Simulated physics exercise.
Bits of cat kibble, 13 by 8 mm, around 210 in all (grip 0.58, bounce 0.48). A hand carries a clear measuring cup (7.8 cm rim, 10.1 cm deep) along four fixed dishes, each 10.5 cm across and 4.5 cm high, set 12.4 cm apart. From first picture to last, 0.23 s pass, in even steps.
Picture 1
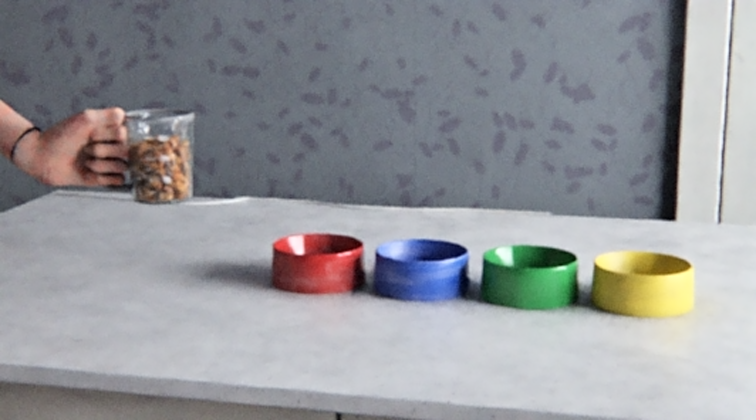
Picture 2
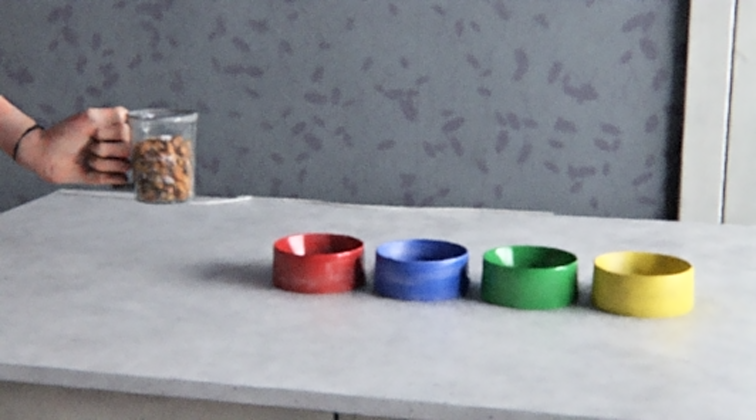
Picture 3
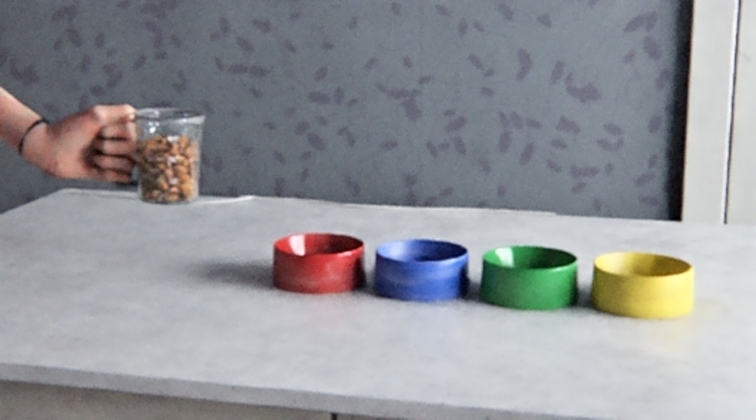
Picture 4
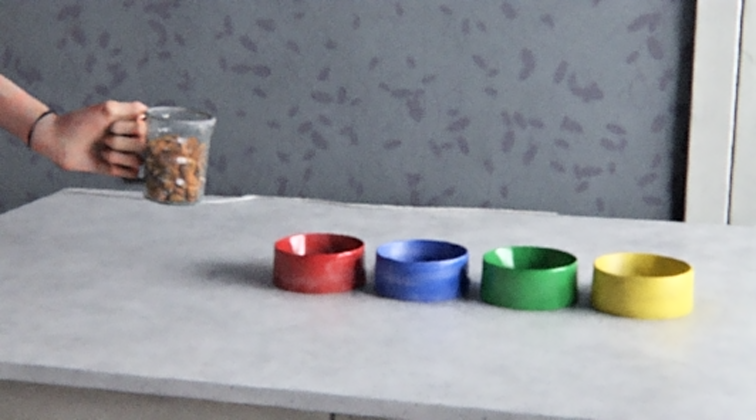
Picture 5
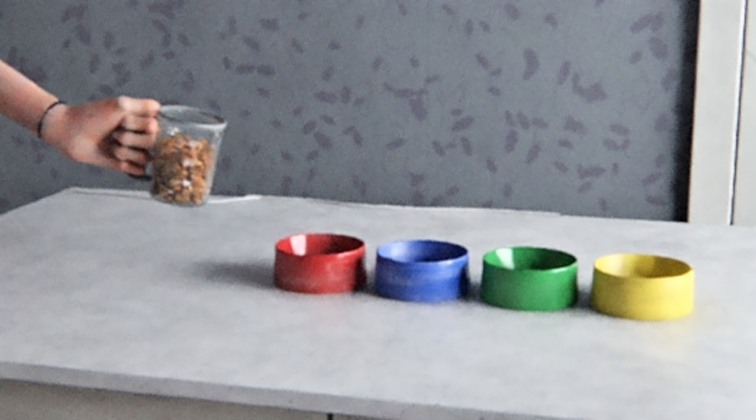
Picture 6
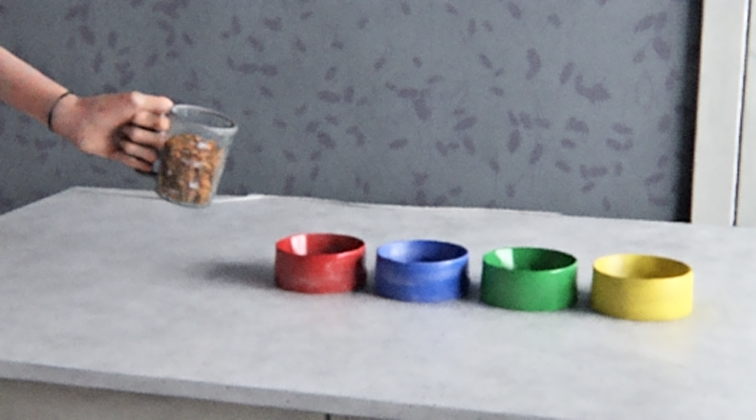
Hand moving a clear cup of brown kibble slightly right and gradually tilting it, beside red, blue, green and yellow dishes.
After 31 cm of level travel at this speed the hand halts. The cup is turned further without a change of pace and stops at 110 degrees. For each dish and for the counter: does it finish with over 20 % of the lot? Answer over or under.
Red: Under, blue: Over, green: Under, yellow: Under, counter: Over.
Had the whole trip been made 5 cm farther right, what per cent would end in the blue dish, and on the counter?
Blue 20; counter 10.
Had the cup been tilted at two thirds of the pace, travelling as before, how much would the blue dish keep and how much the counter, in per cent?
Then: Blue 40, counter 40.
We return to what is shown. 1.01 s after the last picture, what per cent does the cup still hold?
About 80 per cent.
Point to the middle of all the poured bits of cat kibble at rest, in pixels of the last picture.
Around (450, 282).
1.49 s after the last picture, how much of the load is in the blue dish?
Near 50 per cent so far.
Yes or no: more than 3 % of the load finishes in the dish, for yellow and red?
Yellow no, red no.
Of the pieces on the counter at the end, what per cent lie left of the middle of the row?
Some 40 per cent.
Then, 0.60 s after the last picture, tilt 82 degrees; cup holds 100 %.
Then, 1.01 s after the last picture, tilt 110 degrees; cup holds 80 %, blue 20 %.
Then, 1.49 s after the last picture, tilt 110 degrees; cup holds 25 %, blue 50 %, green 5 %.
In the end, red 0 %, blue 60 %, green 5 %, yellow 0 %, counter 30 %, cup 5 %.
